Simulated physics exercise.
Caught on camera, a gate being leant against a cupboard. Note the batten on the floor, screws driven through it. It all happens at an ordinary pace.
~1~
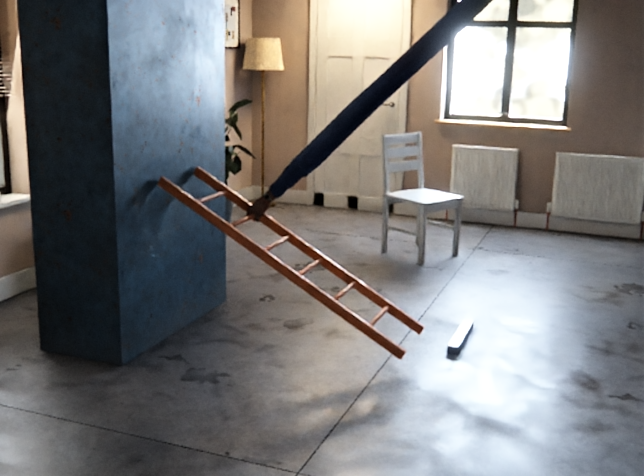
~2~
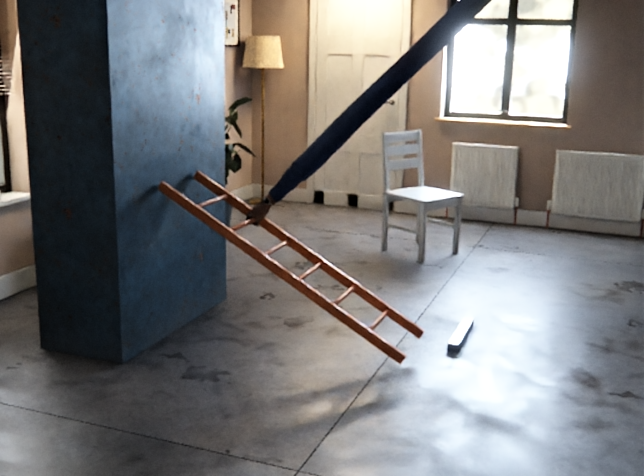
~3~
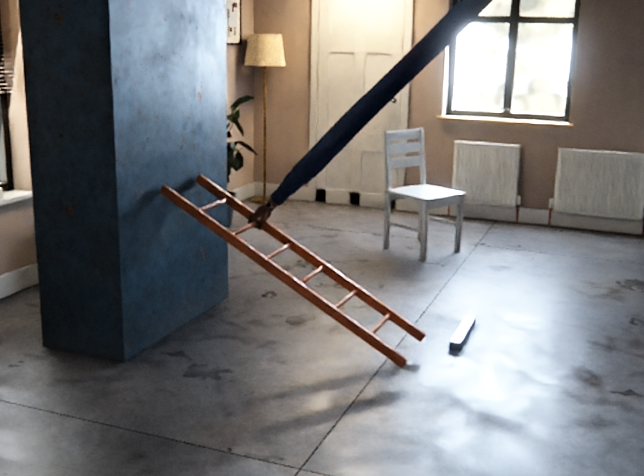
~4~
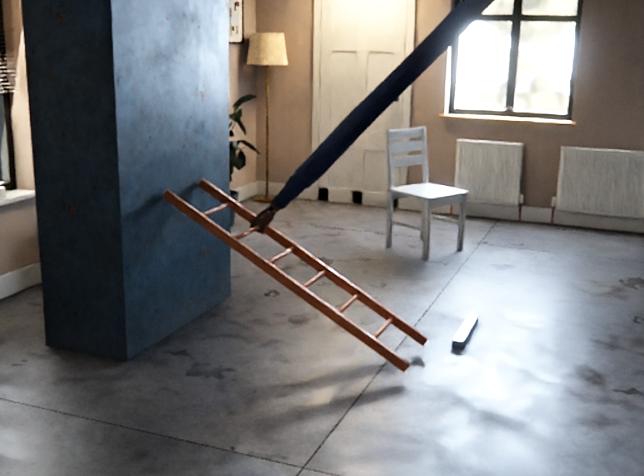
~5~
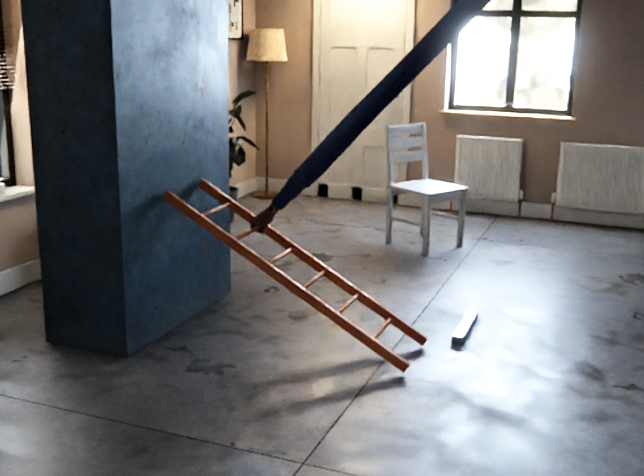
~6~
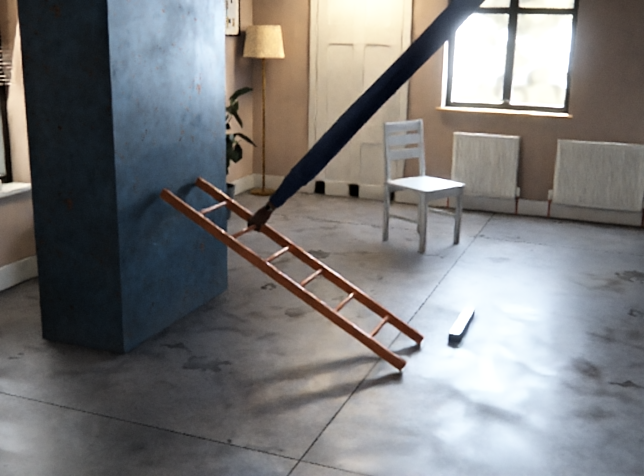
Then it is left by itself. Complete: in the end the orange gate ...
In the end the orange gate has come down.
Then, 0.24 s past the last view, orange gate leaning 8° off how it started near (300, 285).
Then, 0.34 s past the last view, orange gate leaning 18° off how it started near (308, 309).
Then, 0.42 s past the last view, orange gate leaning 29° off how it started near (314, 337).
Finally, the orange gate gives way at the feet, near (315, 336).
